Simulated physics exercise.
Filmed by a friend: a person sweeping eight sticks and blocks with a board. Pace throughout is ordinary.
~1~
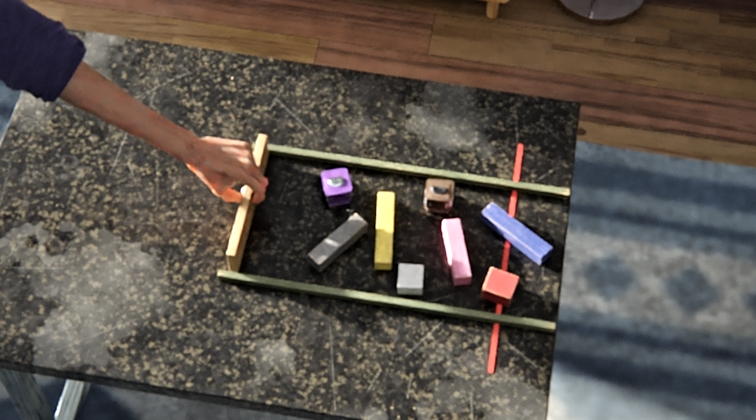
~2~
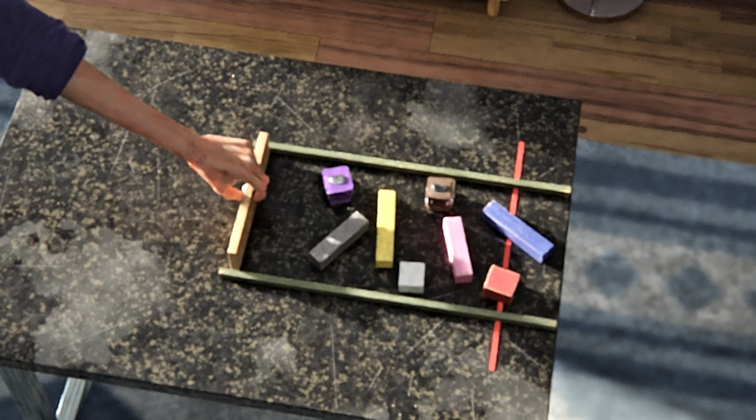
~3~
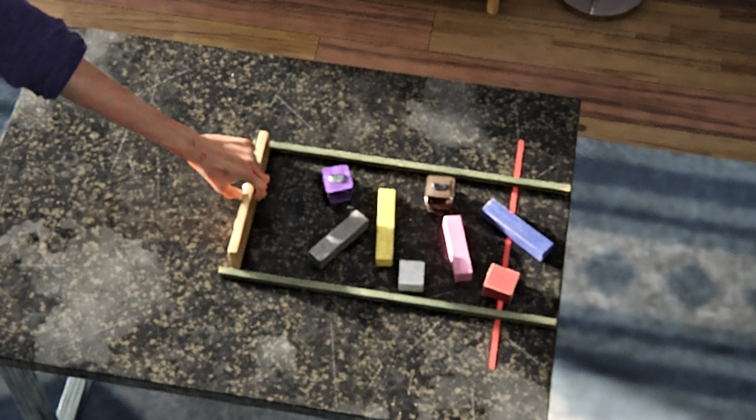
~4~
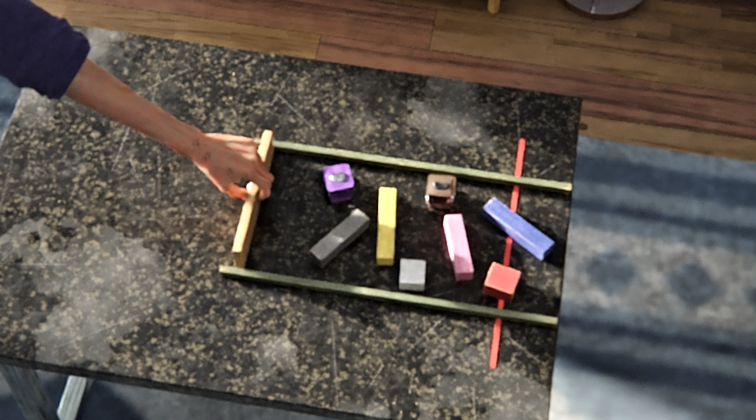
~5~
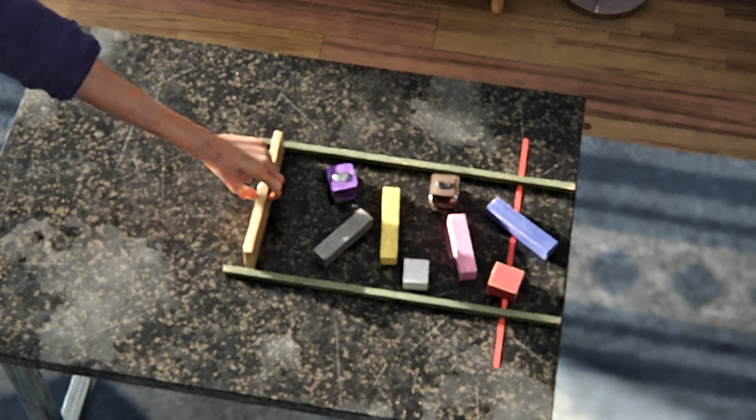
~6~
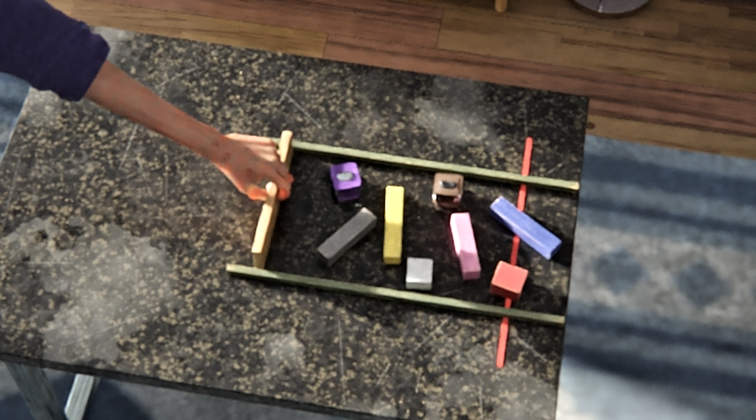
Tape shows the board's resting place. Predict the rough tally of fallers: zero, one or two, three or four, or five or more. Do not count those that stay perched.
Tally: One or two.
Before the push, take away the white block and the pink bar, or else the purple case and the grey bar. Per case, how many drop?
The counts: 1 and 0.
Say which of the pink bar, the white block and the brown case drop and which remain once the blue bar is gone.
Final state: Pink bar in place, white block in place, brown case in place.
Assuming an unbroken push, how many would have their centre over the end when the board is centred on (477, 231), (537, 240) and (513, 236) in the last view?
Middles past end - pos 1: 0, pos 2: 4, pos 3: 2.
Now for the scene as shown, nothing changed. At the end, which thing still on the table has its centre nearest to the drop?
The pink bar is the one you want.
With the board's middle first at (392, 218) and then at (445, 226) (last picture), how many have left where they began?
At the first spot 5, then 8.
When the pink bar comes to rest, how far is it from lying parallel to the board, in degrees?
The angle comes out near 0 degrees.
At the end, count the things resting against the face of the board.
Looks like 2 of them, all told.
Soon after, none off yet; blue bar at rest near (525, 228); red block at rest near (509, 282); pink bar at rest near (466, 246).
Then, none off yet; blue bar at rest near (525, 228); red block at rest near (509, 282); pink bar moving near (471, 248).
Further on, none off yet; blue bar moved a little near (560, 240); red block moved about its own width near (551, 285); pink bar moved about its own width near (530, 258).
At rest, the number that fall off is one or two; fallen, red block and blue bar.
